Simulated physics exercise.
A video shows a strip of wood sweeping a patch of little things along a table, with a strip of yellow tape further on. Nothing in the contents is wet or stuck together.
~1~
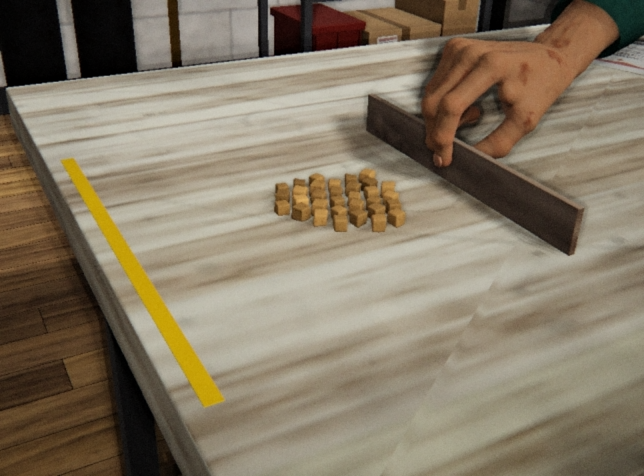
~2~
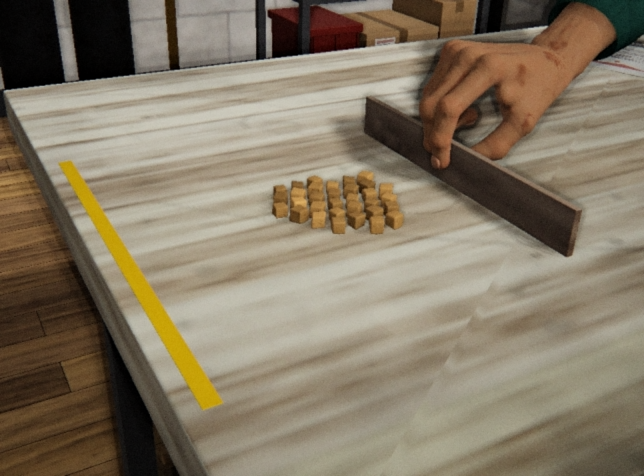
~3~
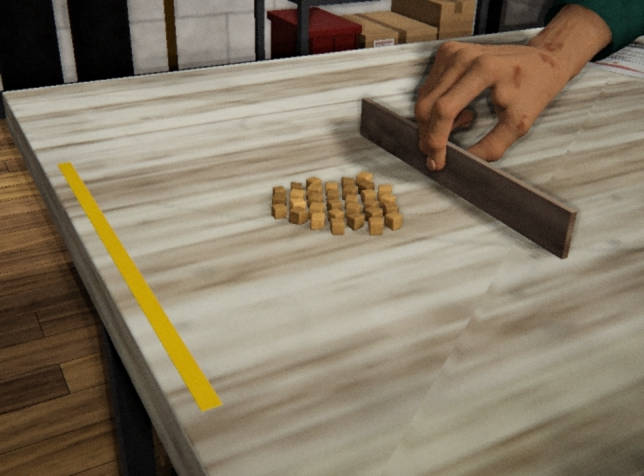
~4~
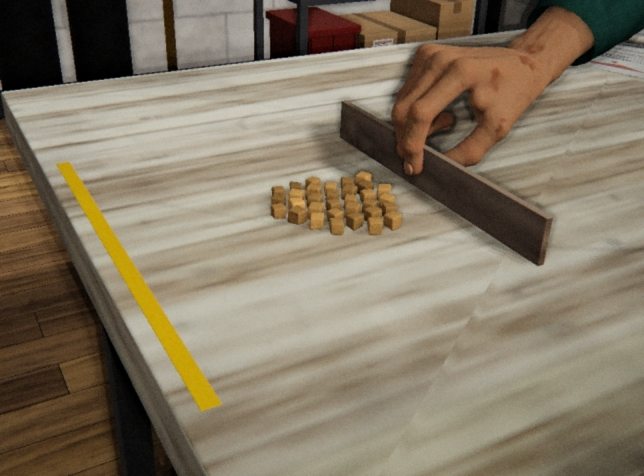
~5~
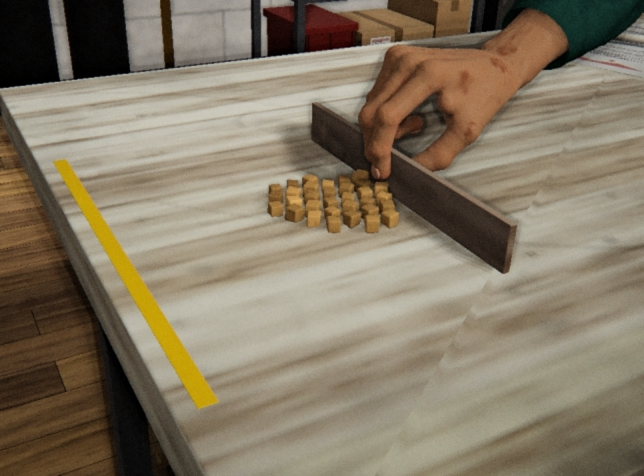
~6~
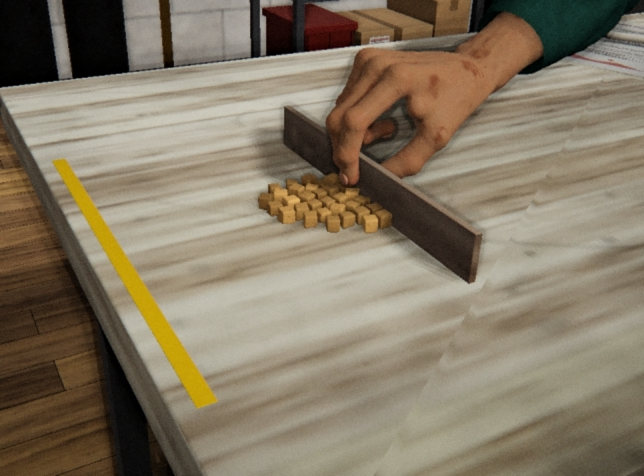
At first, a hand holds a dark strip of wood upright and still on a pale tabletop, to the right of a patch of small wooden cubes. The hand then slides the strip leftward until it meets the cubes, bunching them together and nudging them slightly toward the yellow tape.
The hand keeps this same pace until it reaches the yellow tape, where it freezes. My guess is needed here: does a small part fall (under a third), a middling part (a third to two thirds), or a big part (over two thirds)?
I would guess a big part, over two thirds.
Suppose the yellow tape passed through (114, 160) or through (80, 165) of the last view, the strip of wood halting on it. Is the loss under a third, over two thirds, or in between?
Under a third, then one to two thirds.
Shortly afterwards, strip of wood still moving, near (240, 183); heap all on the table, its front near (166, 255).
Next, strip of wood stopped at the yellow tape; heap near two thirds over the edge.
Some moments later, strip of wood stopped at the yellow tape; heap the bulk over the edge.
In the end, strip of wood stopped at the yellow tape; heap the bulk over the edge.
